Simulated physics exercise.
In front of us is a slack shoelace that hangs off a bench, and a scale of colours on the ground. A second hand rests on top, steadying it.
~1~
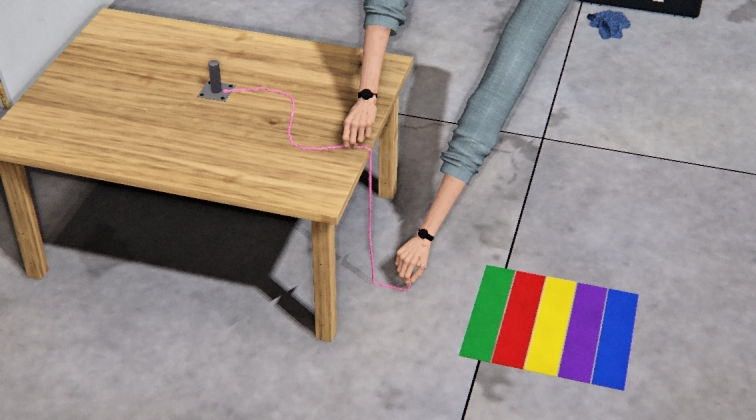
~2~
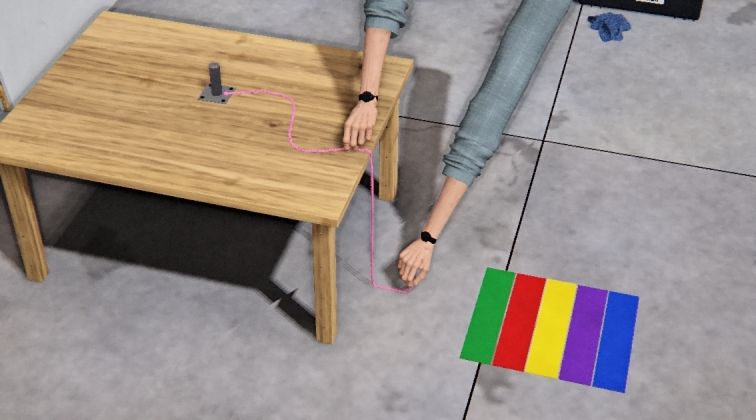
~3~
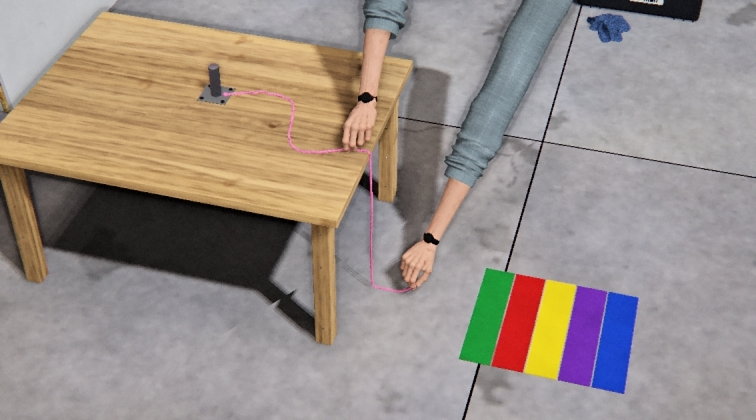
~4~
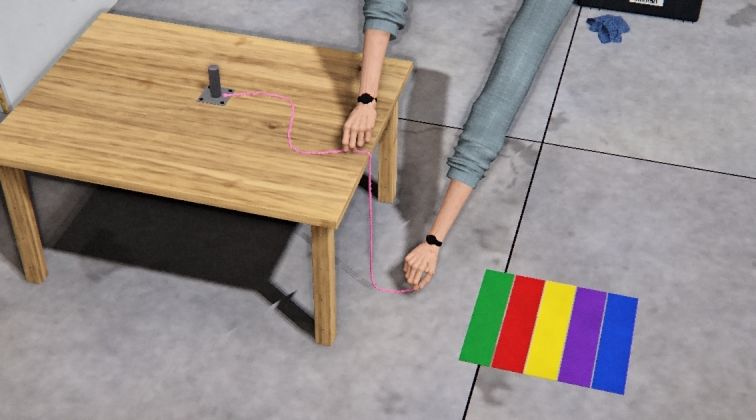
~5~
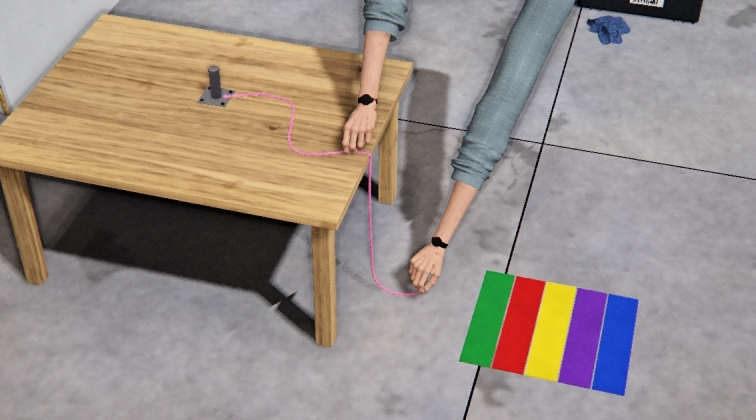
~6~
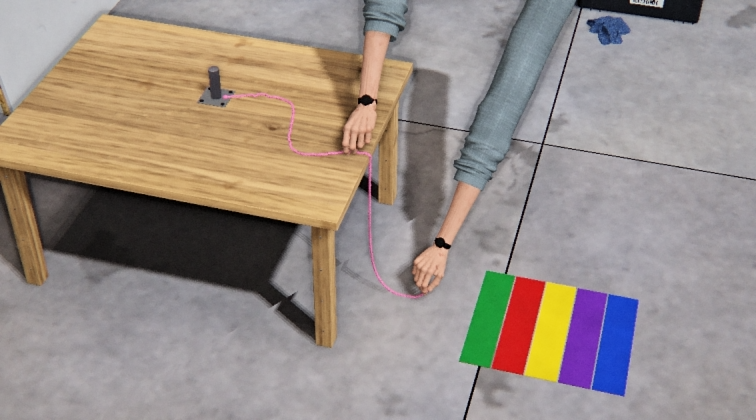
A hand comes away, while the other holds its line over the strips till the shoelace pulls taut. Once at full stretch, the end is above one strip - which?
The end stops over the purple strip.
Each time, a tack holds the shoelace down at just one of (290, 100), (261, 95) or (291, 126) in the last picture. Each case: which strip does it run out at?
Going through the three places, that's purple, purple and yellow.
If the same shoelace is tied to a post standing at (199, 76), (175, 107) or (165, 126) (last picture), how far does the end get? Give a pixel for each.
First (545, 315), then (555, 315), and last (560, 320).
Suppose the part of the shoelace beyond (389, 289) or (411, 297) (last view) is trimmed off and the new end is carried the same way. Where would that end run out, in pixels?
Around (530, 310) for the first cut and around (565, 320) for the second.
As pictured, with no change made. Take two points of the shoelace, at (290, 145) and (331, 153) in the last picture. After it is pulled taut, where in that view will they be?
They end up at (352, 139) and (393, 162).
Soon after, end near (540, 313); over yellow.
After that, end near (573, 320); over purple.
At the stop, end near (592, 324); over purple. The end stops over the purple strip.
